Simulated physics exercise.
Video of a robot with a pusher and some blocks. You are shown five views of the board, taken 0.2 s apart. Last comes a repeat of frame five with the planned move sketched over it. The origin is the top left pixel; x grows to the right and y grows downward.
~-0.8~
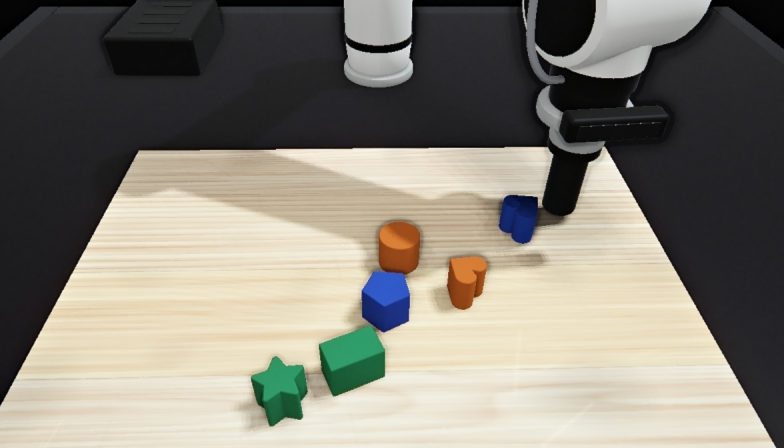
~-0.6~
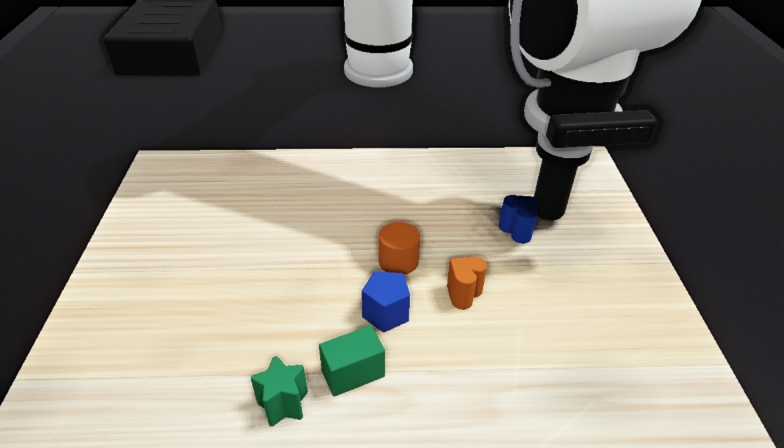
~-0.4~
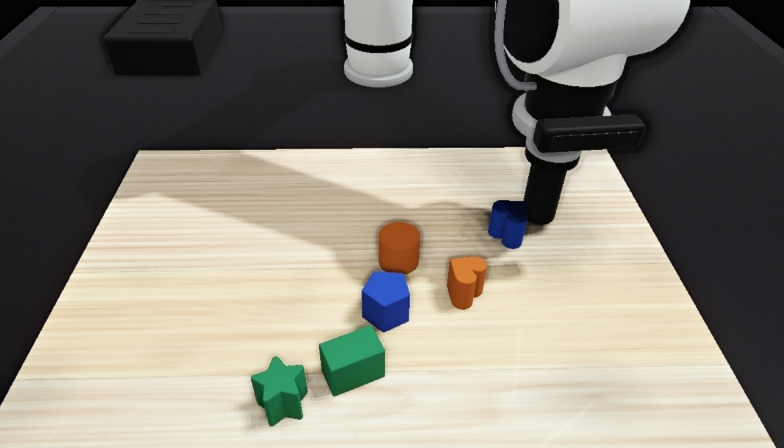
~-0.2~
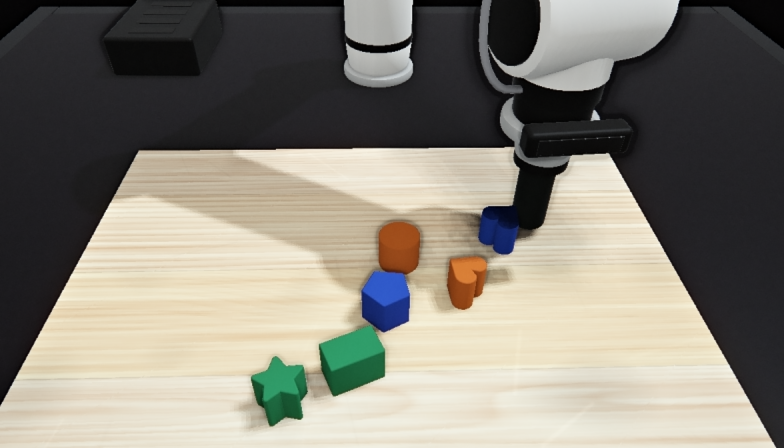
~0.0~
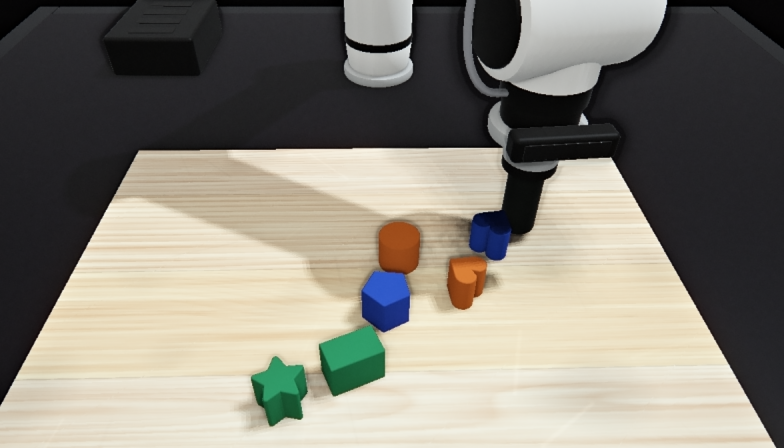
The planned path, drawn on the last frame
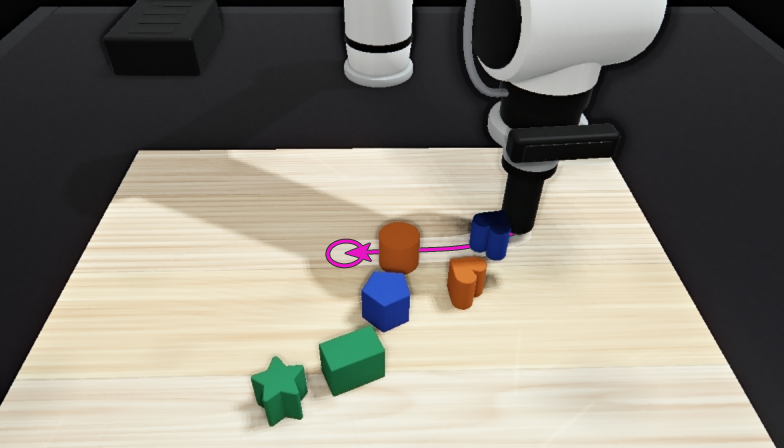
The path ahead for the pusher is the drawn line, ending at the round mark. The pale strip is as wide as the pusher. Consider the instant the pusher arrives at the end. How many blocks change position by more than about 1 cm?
Going by the path, two blocks will move.
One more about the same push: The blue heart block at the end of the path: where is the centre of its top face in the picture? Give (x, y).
Put as a pixel place, it's (455, 246).
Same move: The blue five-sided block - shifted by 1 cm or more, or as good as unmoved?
It stays.
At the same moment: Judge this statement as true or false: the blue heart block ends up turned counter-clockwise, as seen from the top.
That statement is accurate.
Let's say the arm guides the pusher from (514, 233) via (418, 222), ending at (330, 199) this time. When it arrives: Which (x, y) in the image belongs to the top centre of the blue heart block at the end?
My prediction: (477, 227).
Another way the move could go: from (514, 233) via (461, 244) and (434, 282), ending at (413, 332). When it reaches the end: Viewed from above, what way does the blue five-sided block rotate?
It twists with the clock when seen from above.
Drawn move, from (514, 233) by way of (435, 249) to (345, 253).
What follows on the original path. One third of the way, pusher at (465, 239); blue heart block at (462, 243), turned 75° anticlockwise.
Two thirds of the way, pusher at (405, 243); orange round block at (375, 241); orange heart block at (468, 270); blue heart block at (455, 246), turned 90° anticlockwise.
At the end, pusher at (345, 245); blue five-sided block still; orange round block at (340, 254); orange heart block at (468, 270); blue heart block at (455, 246), turned 90° anticlockwise.
